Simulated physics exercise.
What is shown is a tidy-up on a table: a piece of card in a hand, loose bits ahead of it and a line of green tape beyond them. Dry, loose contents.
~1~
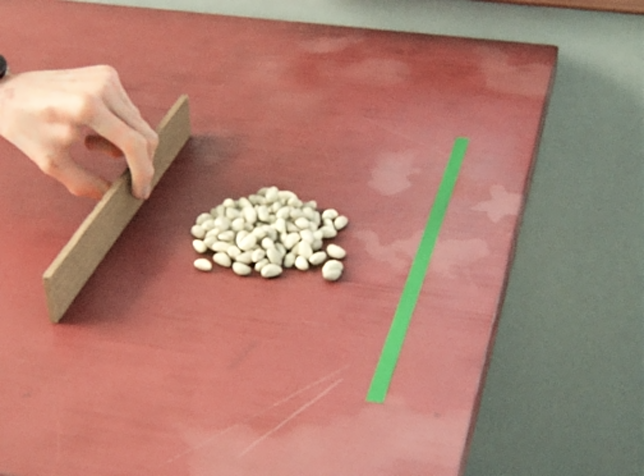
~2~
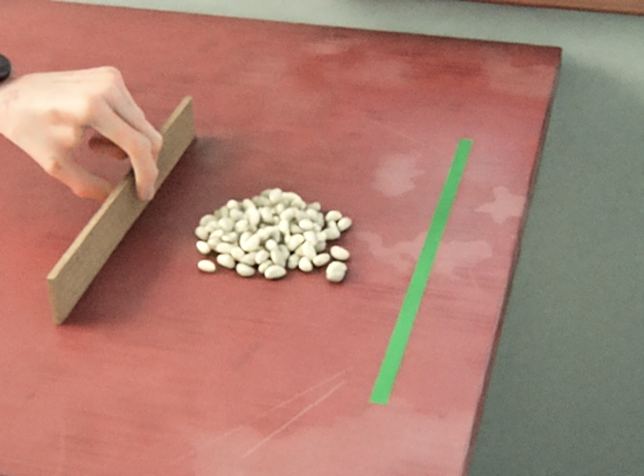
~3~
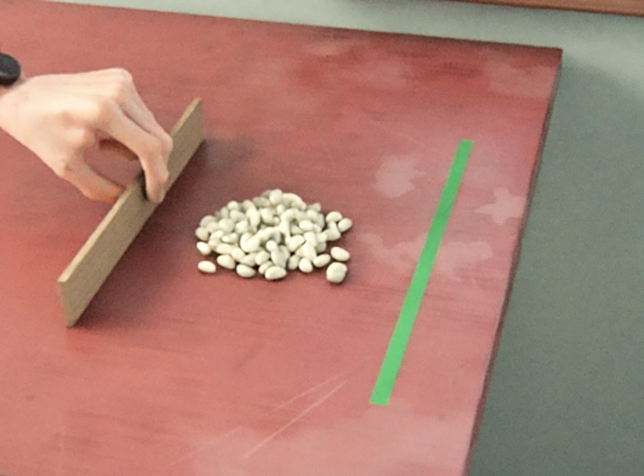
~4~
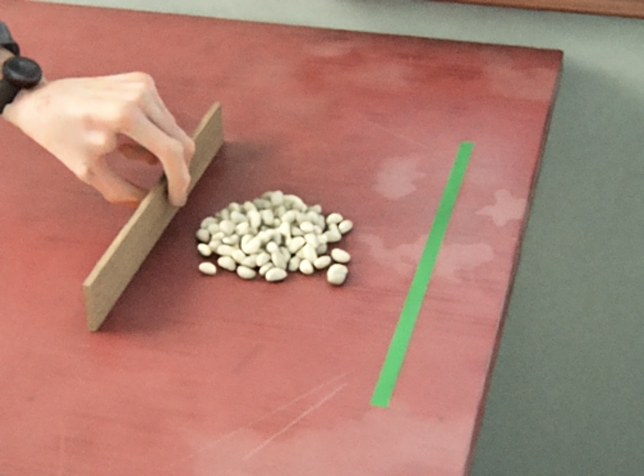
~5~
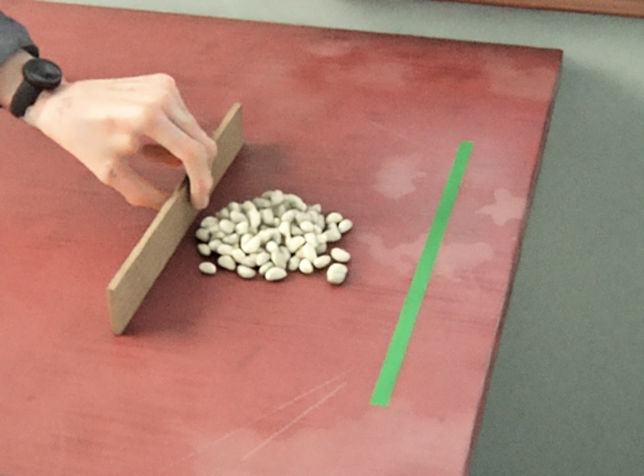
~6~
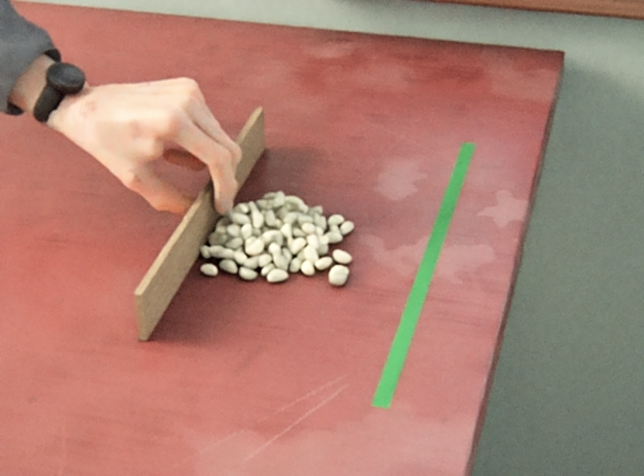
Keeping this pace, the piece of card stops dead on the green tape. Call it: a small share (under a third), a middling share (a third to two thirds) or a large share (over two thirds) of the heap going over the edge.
A small share.
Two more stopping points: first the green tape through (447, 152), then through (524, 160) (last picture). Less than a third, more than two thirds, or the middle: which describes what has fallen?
First try: Below one third; second try: More than two thirds.
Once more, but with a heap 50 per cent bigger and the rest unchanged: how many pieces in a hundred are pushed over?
I'd put it at around 30 per cent.
Soon after the last picture, piece of card still moving, near (324, 204); heap all on the table, its front near (421, 242).
A little later, piece of card stopped at the green tape; heap a small part over the edge.
Later still, piece of card stopped at the green tape; heap about a quarter over the edge.
At rest, piece of card stopped at the green tape; heap about a quarter over the edge.
